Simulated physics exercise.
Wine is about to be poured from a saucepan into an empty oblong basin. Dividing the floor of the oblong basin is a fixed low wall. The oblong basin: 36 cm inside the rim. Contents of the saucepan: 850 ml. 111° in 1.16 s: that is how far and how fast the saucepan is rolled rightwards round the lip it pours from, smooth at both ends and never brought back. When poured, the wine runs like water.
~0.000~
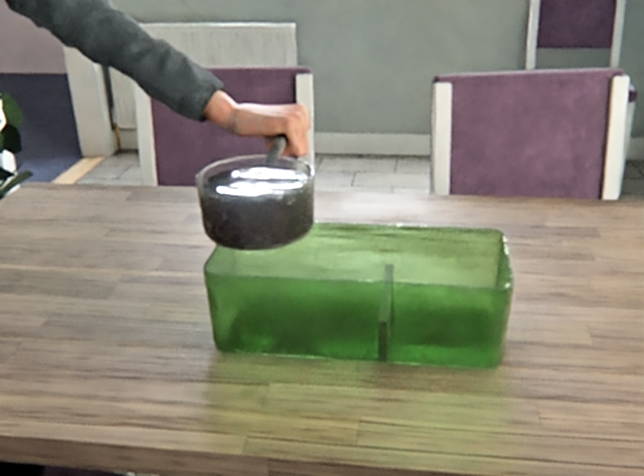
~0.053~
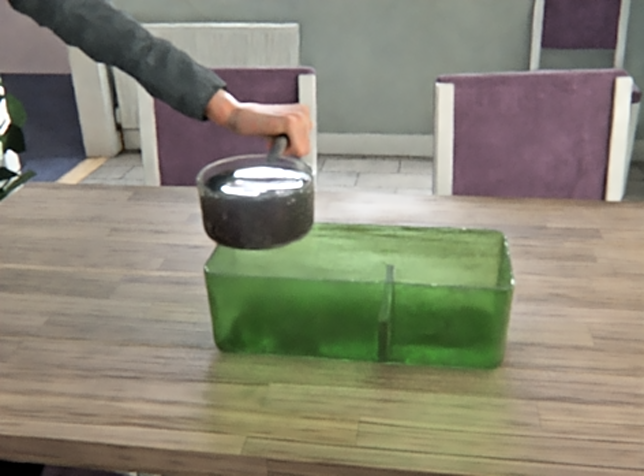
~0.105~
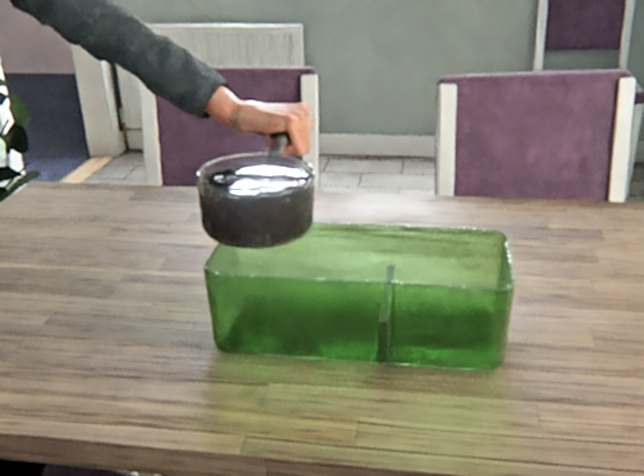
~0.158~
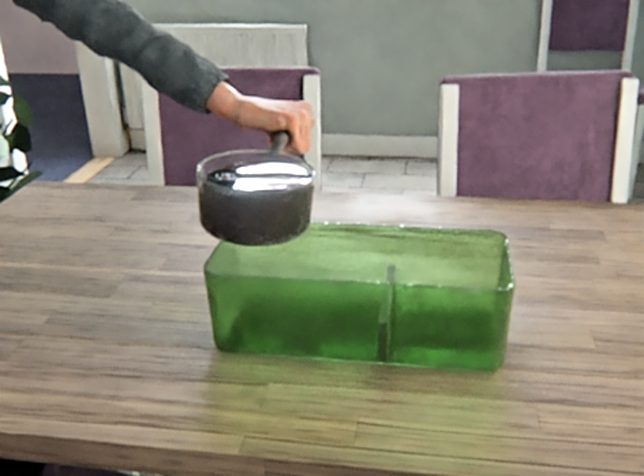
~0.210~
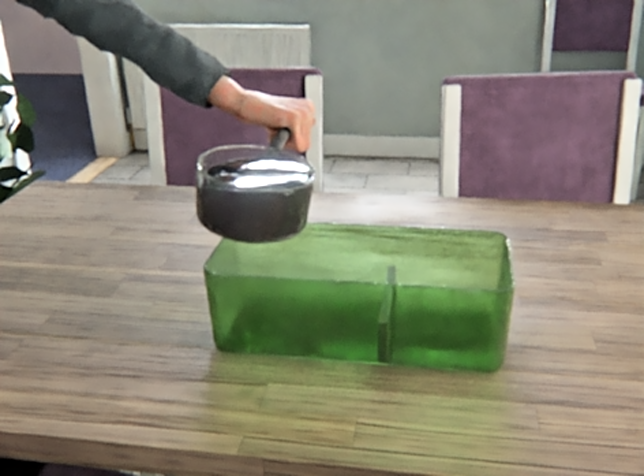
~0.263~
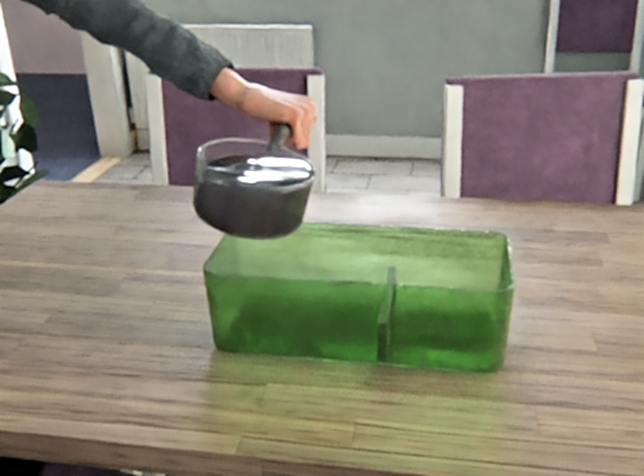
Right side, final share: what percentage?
66 per cent.
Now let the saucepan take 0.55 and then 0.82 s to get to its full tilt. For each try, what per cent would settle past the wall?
It comes to 60 per cent, and then 70 per cent.
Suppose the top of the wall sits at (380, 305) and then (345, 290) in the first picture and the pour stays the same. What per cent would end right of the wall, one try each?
Respectively 75 and 95 %.
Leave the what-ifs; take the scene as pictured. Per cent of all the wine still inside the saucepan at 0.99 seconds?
6 per cent or thereabouts.
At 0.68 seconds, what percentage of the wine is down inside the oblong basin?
Roughly 16 percent of it.
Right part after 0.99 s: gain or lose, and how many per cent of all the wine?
The share ends bigger than before, by about 3 %.
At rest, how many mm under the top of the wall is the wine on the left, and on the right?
I'd say some 46 mm on the left and some 28 mm on the right.
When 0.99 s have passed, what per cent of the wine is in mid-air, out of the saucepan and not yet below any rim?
About 10 percent.
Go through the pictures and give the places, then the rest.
Tilt 0°; pouring edge (313, 178); surface from (204, 181) to (312, 184); the oblong basin's rim runs from (218, 246) to (508, 258); the wall's top is at (387, 291), in the first frame.
Tilt 1°; pouring edge (313, 178); surface from (204, 180) to (312, 183), in the second frame.
Tilt 2°; pouring edge (313, 178); surface from (205, 179) to (312, 181), in the third frame.
Tilt 5°; pouring edge (313, 178); surface from (204, 176) to (312, 179), in the fourth frame.
Tilt 9°; pouring edge (313, 179); surface from (203, 172) to (312, 177), in the fifth frame.
Tilt 13°; pouring edge (313, 179); surface from (202, 167) to (313, 173), in the sixth frame.
After 0.68 s the tilt is 71° and 51 per cent is still to pour, 13 is left of the wall and 3 right of it.
After 0.99 s the tilt is 105° and 6 per cent is still to pour, 21 is left of the wall and 62 right of it.
After 1.31 s the tilt is 111° and 0 per cent is still to pour, 33 is left of the wall and 65 right of it.
After 1.66 s the tilt is 111° and 0 per cent is still to pour, 34 is left of the wall and 65 right of it.
In the end 34 per cent lies left of the wall, 66 right of it and 1 outside.
